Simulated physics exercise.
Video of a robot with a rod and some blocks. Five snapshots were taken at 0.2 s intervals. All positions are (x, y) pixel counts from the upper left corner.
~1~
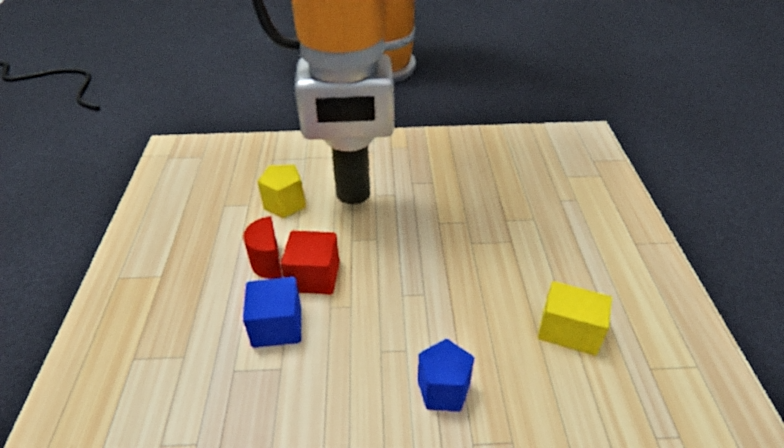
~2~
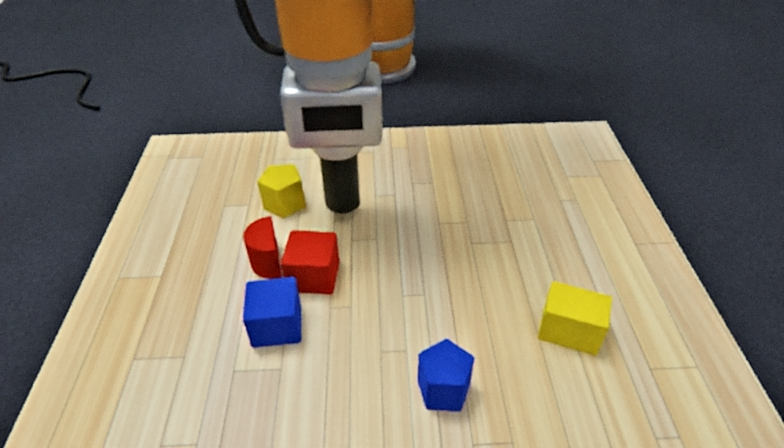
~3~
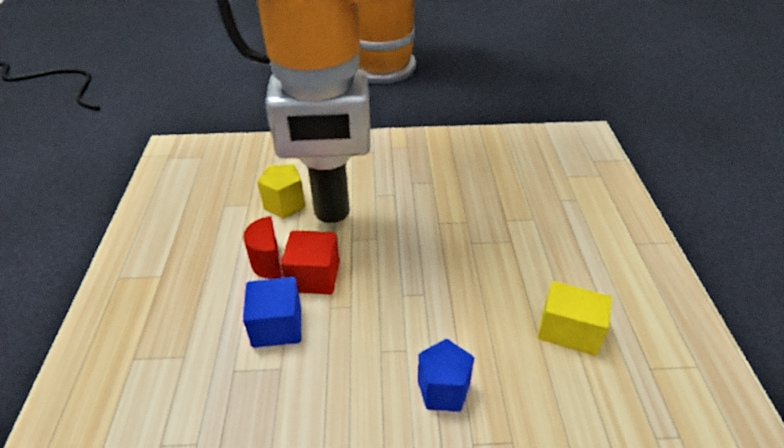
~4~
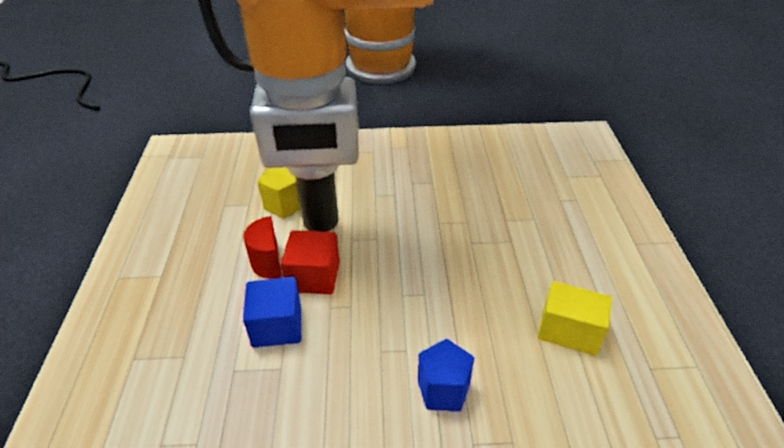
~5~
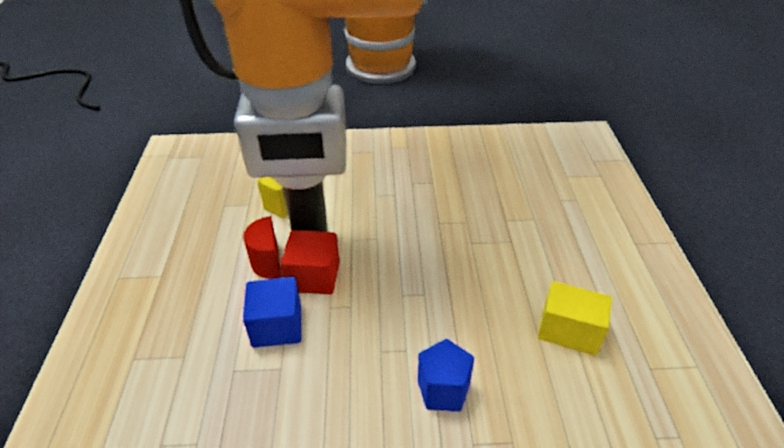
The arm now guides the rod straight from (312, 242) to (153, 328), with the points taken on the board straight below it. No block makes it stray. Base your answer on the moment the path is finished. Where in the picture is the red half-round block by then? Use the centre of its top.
The top centre is at (98, 311).
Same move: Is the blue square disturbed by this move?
It barely shifts, if at all.
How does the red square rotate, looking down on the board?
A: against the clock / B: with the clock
A - against the clock.
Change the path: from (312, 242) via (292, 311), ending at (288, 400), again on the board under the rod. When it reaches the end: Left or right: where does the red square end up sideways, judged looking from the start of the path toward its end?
Sideways shift: Left.
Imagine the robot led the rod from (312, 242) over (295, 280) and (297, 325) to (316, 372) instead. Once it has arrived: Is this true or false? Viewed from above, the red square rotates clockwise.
Verdict: False.
On the path given first. One third of the way, rod (260, 256); red half-round block (223, 252), turned 10° anticlockwise; red square (302, 255), turned 35° anticlockwise.
Two thirds of the way, rod (206, 284); red half-round block (163, 280); red square (302, 255), turned 35° anticlockwise.
At the end, rod (147, 316); red half-round block (98, 311); blue square not moved; red square (302, 255), turned 35° anticlockwise.
